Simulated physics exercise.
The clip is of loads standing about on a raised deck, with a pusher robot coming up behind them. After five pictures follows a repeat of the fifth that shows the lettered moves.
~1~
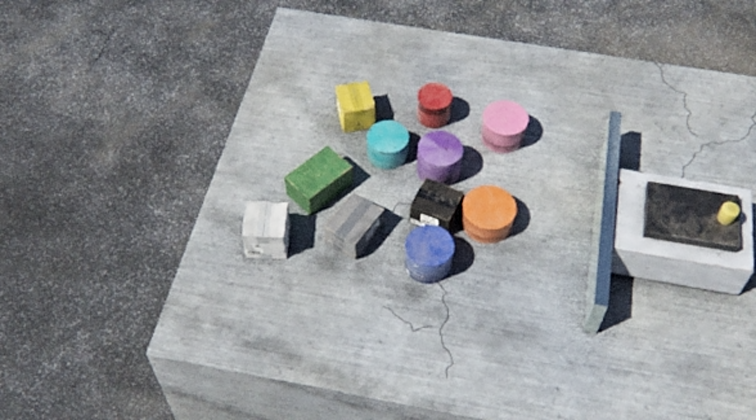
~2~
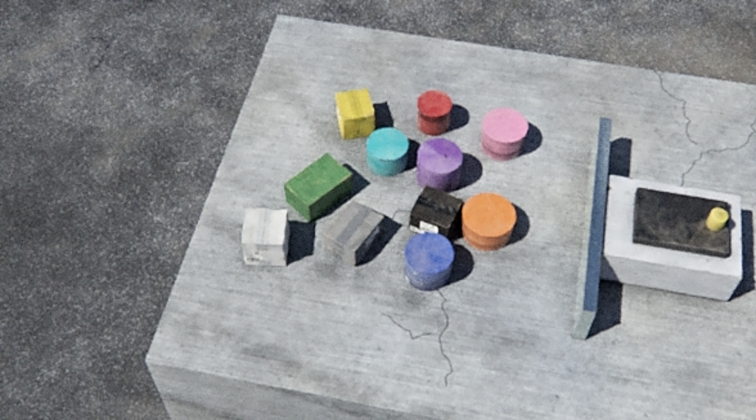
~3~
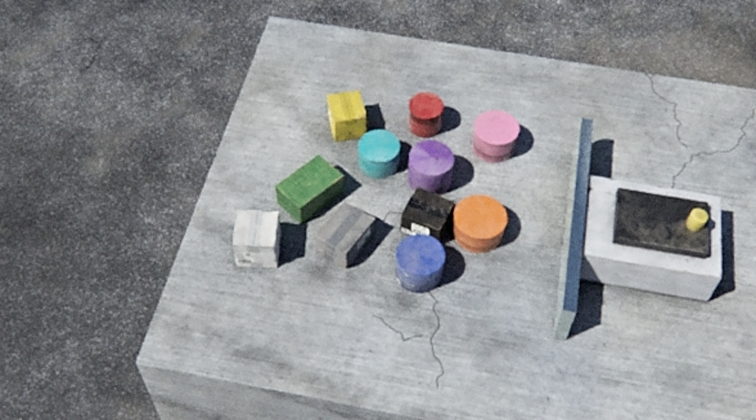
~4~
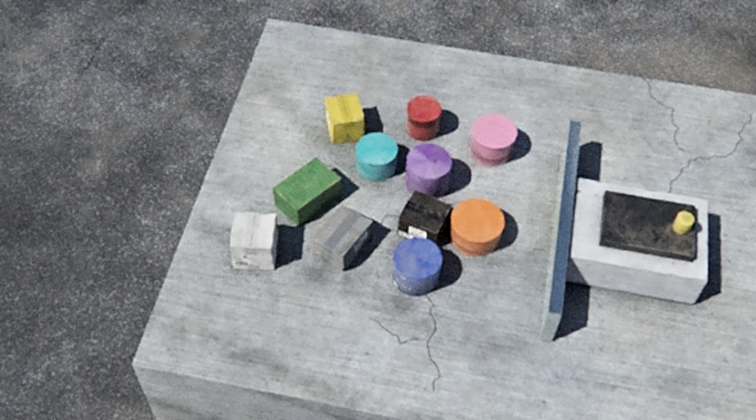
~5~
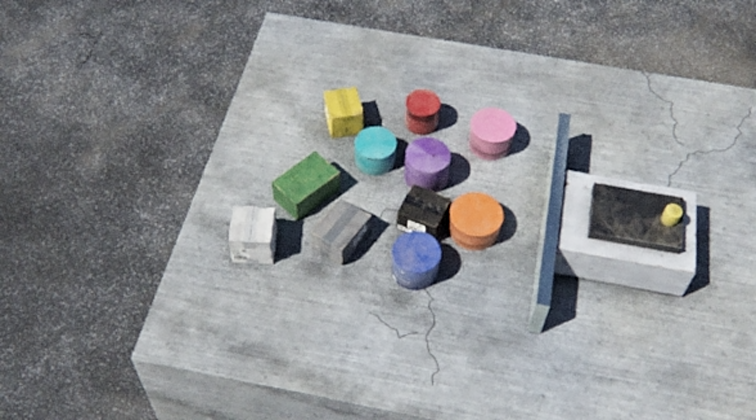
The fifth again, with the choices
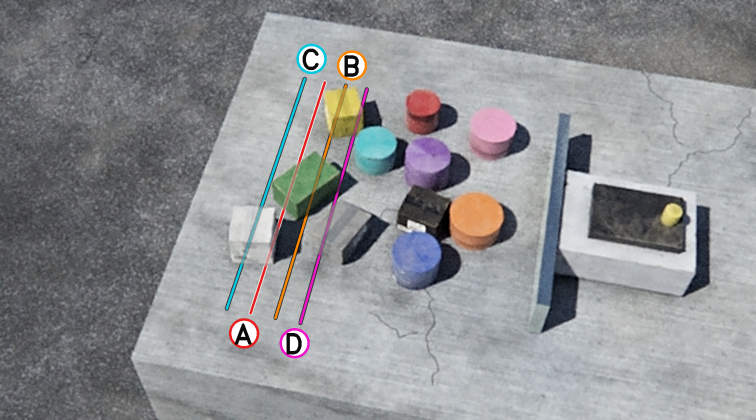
A large pale concrete deck with cracked patches stands above dark, rough ground, seen from high up at a slant. Near its middle sit a green crate, yellow, white, grey and black parcels, and red, pink, teal, purple, orange and blue pails, with a white pusher robot with a wide blue-grey blade to their right. The robot moves steadily left towards the motionless loads while the camera shifts slightly.
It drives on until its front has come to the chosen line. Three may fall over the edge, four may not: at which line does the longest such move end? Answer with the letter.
Line C.
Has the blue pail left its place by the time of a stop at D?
Yes.
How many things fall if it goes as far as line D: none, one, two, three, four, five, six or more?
In all, none.
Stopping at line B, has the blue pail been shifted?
Yes.
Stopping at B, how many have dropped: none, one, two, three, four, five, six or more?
The count is none.
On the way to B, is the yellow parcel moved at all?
By then, yes.
On the marked copy, A at (291, 188); B at (314, 192); C at (269, 184); D at (337, 196).
Following C. Soon after the start, robot (524, 197); red pail (404, 106); grey parcel (322, 234).
Later, robot (420, 179); green crate (239, 165); white parcel (222, 228).
In the end, robot (341, 165); white parcel over the edge; green crate over the edge; three fallen.
As for the rest, A is within the limit but short; B is within the limit but short; D is within the limit but short.
